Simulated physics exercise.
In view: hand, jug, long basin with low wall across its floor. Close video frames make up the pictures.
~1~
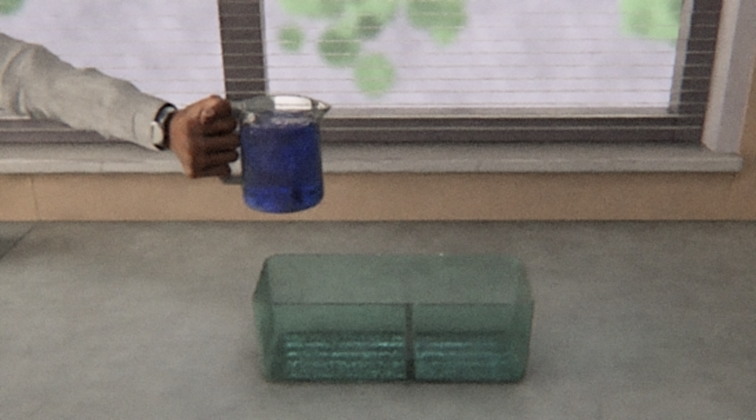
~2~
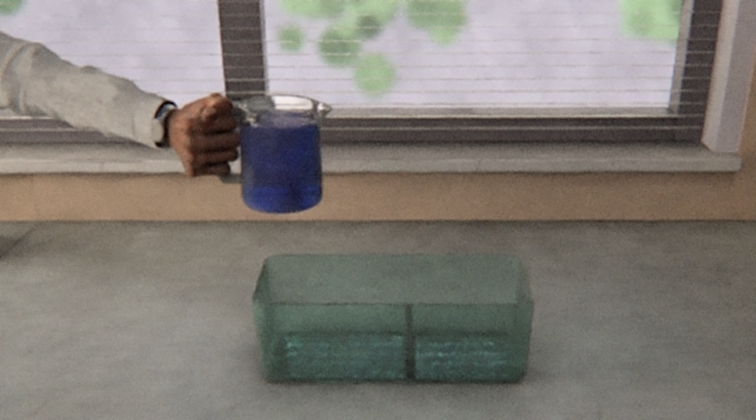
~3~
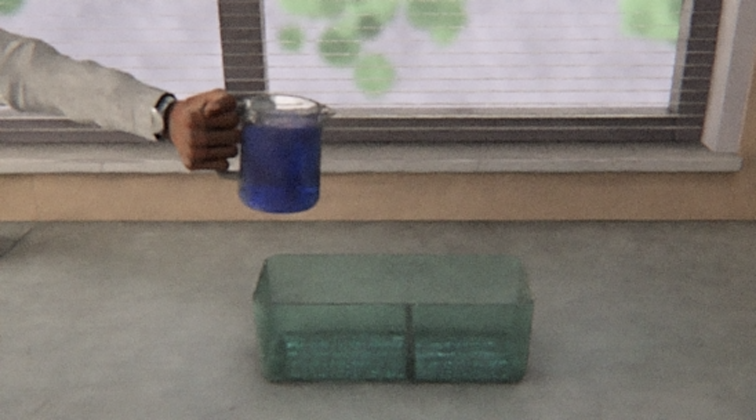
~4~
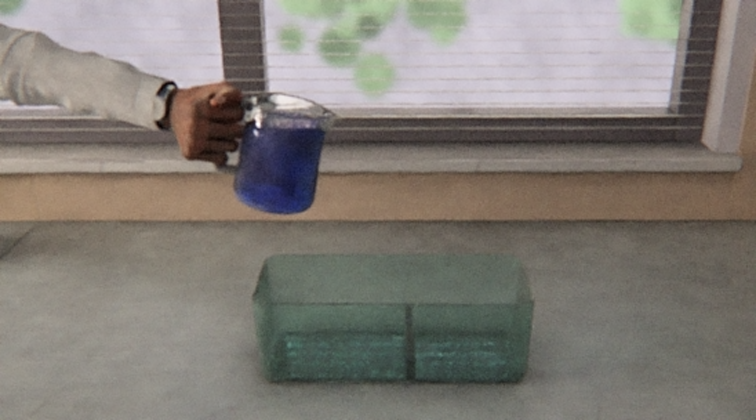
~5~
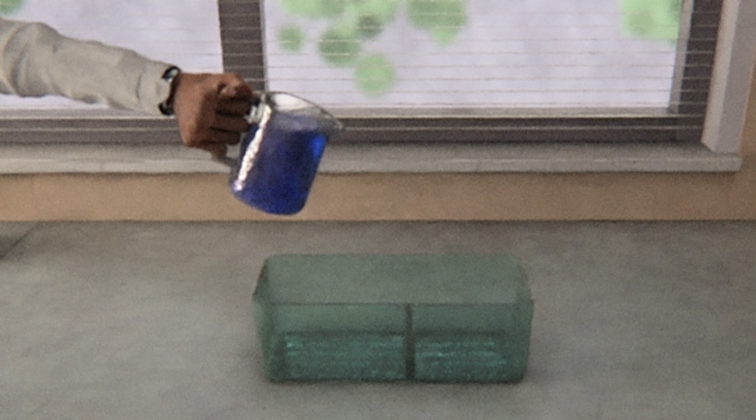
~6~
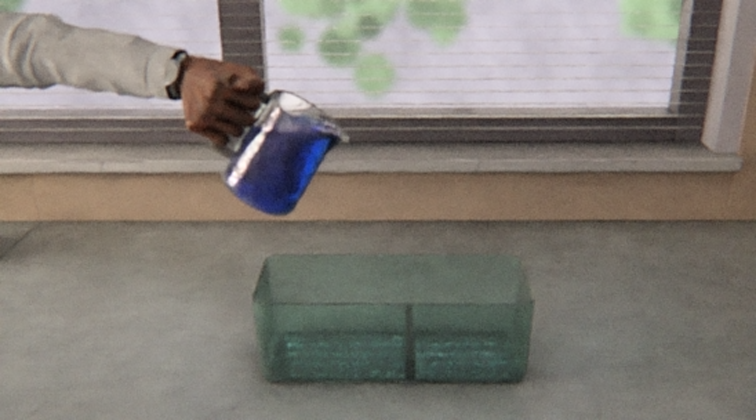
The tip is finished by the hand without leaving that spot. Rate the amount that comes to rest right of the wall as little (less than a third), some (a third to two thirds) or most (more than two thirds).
Some.
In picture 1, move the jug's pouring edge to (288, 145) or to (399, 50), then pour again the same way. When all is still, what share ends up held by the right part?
About 10 % the first time, about 75 % the second.
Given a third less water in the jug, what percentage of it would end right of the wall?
I'd put it at some 25 %.
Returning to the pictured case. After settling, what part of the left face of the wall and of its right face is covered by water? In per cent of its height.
It settles around 40 on the left side and around 50 on the right side.
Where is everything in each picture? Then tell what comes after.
In the first picture, tilt 0°; pouring edge (331, 106); surface from (243, 119) to (318, 119); the long basin's rim runs from (259, 279) to (527, 279); the wall's top is at (410, 333).
In the second picture, tilt 1°; pouring edge (332, 107); surface from (244, 118) to (319, 119).
In the third picture, tilt 6°; pouring edge (336, 111); surface from (246, 117) to (322, 121).
In the fourth picture, tilt 13°; pouring edge (341, 118); surface from (249, 119) to (326, 122).
In the fifth picture, tilt 22°; pouring edge (346, 128); surface from (246, 136) to (333, 125).
In the sixth picture, tilt 32°; pouring edge (350, 140); surface from (239, 145) to (340, 129).
A moment on, the tilt is 92° and 68 per cent is still to pour, 4 is left of the wall and 2 right of it.
Next, the tilt is 97° and 30 per cent is still to pour, 26 is left of the wall and 20 right of it.
Then the tilt is 97° and 12 per cent is still to pour, 33 is left of the wall and 45 right of it.
Later the tilt is 97° and 5 per cent is still to pour, 45 is left of the wall and 46 right of it.
At rest 51 per cent lies left of the wall, 47 right of it and 1 outside.
